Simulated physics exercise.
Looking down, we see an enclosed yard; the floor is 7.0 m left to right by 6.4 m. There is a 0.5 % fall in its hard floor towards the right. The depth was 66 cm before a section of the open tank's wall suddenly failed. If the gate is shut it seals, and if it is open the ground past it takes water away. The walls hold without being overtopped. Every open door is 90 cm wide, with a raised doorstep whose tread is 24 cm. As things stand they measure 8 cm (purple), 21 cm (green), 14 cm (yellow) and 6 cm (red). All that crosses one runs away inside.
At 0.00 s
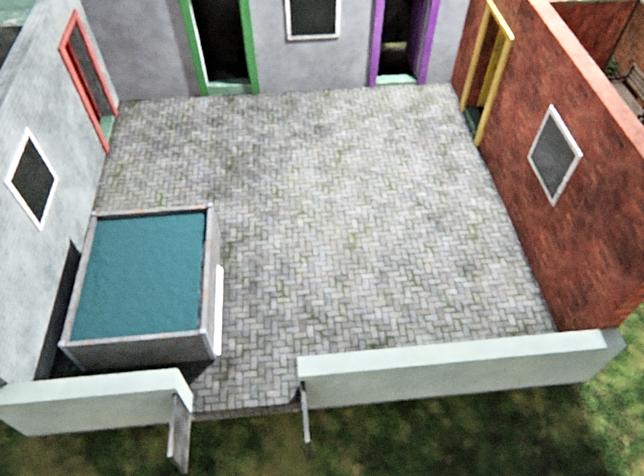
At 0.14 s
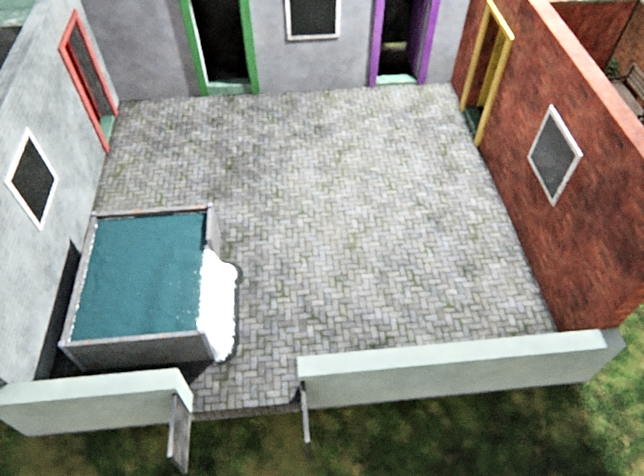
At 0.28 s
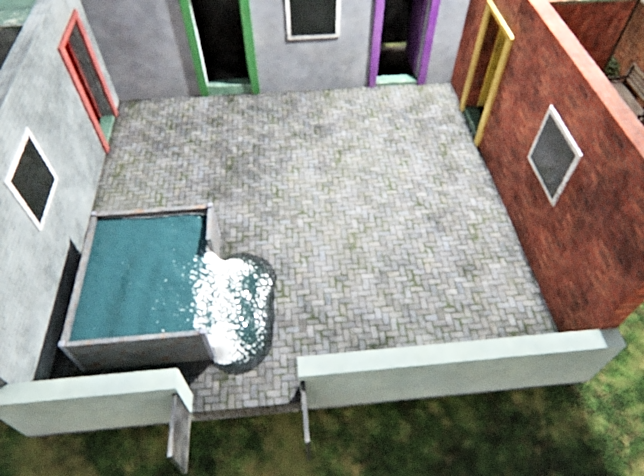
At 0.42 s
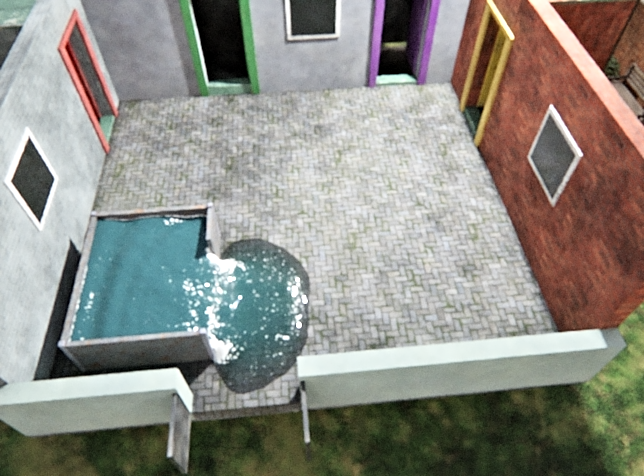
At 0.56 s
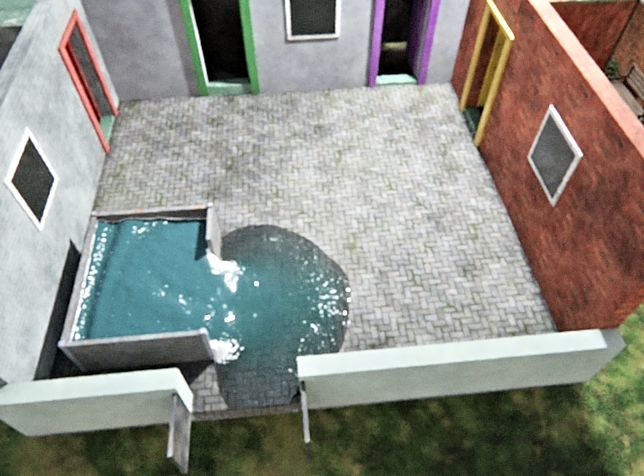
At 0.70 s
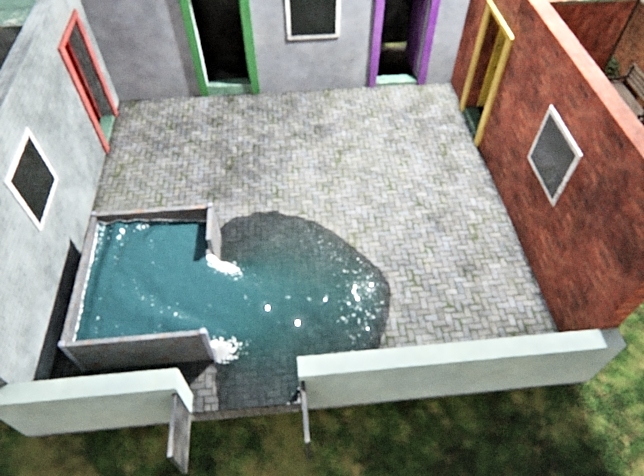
Water bursts through the right side of an open tank of blue-green water in the lower left of a paved grey yard, seen from above by a still camera. Around the yard stand grey walls with red, green and purple doorways, a reddish wall with a yellow one at right, and a low pale front wall with a gap. White froth spills out first, then a rounded teal sheet spreads rightward across the bricks, flecked with foam.
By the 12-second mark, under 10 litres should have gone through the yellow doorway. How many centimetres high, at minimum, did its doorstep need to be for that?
It needed to be about 8 cm high.
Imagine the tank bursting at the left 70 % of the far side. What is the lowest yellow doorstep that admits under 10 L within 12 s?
Near 14.5 cm.
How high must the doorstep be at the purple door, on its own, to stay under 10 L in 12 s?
Purple: 15 cm.
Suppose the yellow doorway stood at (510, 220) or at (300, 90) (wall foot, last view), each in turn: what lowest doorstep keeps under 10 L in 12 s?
Around 17 and 5.5 cm respectively.
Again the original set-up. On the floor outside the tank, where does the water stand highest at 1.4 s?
Near (229, 317).
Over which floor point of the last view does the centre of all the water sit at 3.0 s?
The water is centred around (340, 284) in the last picture's pixels.
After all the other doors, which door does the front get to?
Coming last is the red one.
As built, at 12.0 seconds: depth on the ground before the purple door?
You'd measure close to 8.0 cm there.
After 1.4 s water covers 30 % of the floor, deepest (30 cm) near (229, 317); it has not reached the yellow door.
After 3.0 s water covers 40 % of the floor, deepest (33 cm) near (560, 359); 5 cm at the yellow door, 0 litres in over its 14 cm doorstep.
After 12.0 s water covers 95 % of the floor, deepest (10 cm) near (85, 241); 8 cm at the yellow door, 0 litres in over its 14 cm doorstep.
At the yellow door as built, the water arrived by 2.8 s and peaked near 11 cm at 9.6 s.
With a doorstep of 6.5 cm, 25 litres would have come in within the 12 s; with 10 cm, 2 litres. So under 10 litres takes about 8 cm.
